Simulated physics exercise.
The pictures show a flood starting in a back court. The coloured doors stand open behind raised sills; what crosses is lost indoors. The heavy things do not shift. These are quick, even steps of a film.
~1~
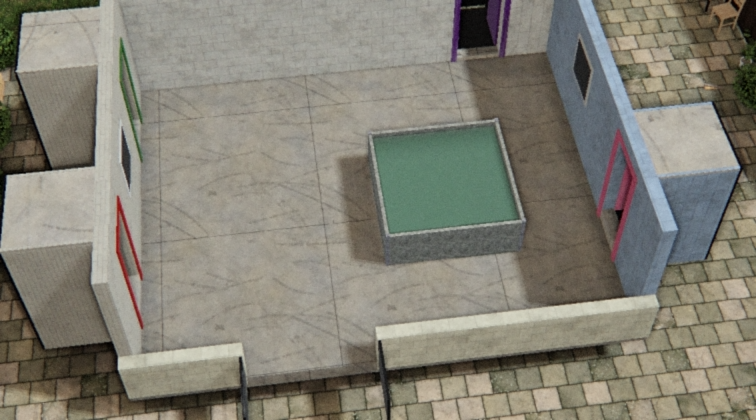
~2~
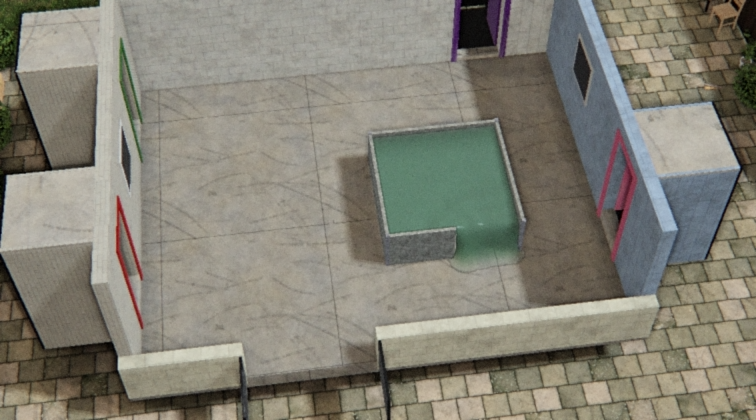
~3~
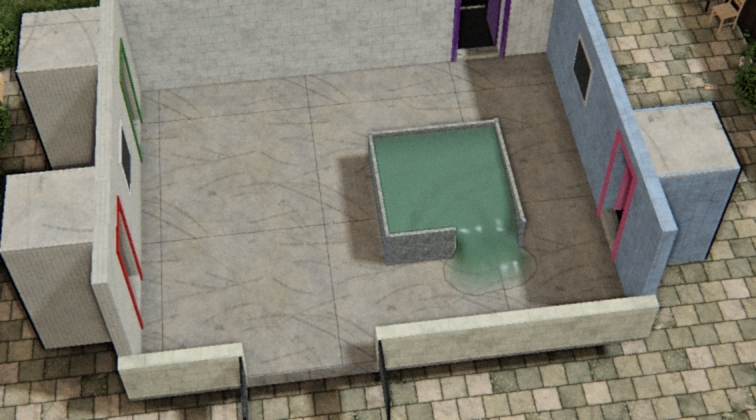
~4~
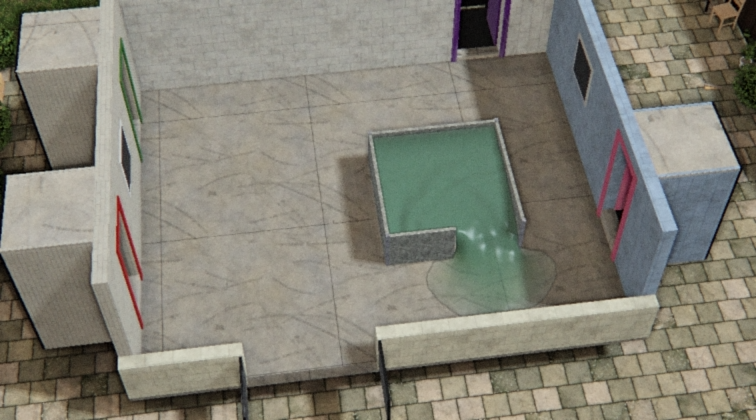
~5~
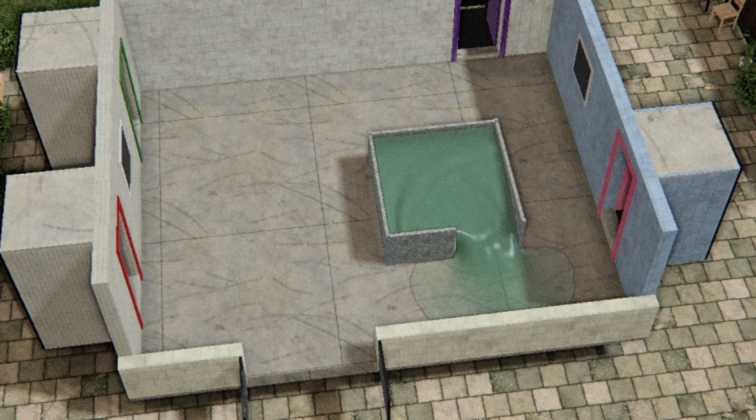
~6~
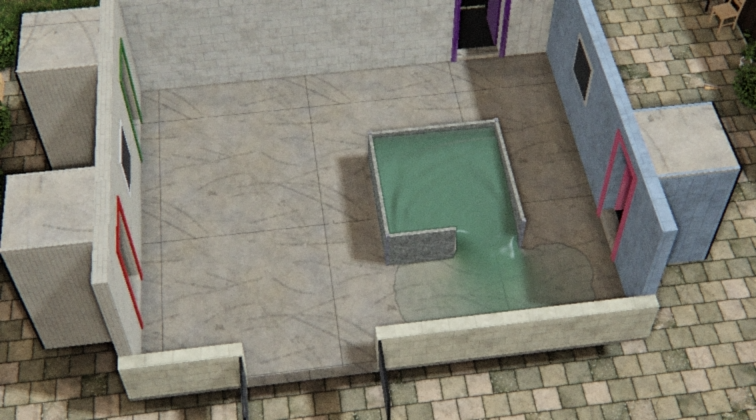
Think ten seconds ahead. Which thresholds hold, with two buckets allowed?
In the end: The green door holds within the limit; the pink door holds within the limit; the purple door floods; the red door holds within the limit.
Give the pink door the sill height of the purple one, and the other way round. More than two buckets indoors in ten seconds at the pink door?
My reading: The pink door takes more.
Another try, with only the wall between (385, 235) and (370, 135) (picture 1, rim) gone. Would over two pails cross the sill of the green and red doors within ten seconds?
Green passes that mark; red lets more in.
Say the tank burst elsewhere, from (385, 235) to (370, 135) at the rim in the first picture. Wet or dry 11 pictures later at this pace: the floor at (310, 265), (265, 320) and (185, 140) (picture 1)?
As listed: Awash, wet, awash.
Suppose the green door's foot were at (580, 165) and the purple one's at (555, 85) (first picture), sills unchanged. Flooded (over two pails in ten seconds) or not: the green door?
My reading: Green door holds.
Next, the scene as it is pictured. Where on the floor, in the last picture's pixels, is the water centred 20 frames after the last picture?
Close to (456, 241).
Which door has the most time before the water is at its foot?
It is the door marked green.
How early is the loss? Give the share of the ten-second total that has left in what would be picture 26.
About 10 per cent.
A moment on, water covers 10 % of the floor; the green door not reached, the pink door not reached, the purple door not reached, the red door not reached.
Next, water covers 25 % of the floor; the green door not reached, the pink door wet at the sill, nothing in, the purple door not reached, the red door not reached.
Then, water covers 55 % of the floor; the green door not reached, the pink door wet at the sill, nothing in, the purple door not reached, the red door wet at the sill, nothing in.
Later, water covers 75 % of the floor; the green door wet at the sill, nothing in, the pink door wet at the sill, nothing in, the purple door far over two buckets in, the red door wet at the sill, nothing in.
In the end, water covers 95 % of the floor; the green door wet at the sill, nothing in, the pink door wet at the sill, nothing in, the purple door far over two buckets in, the red door wet at the sill, nothing in.
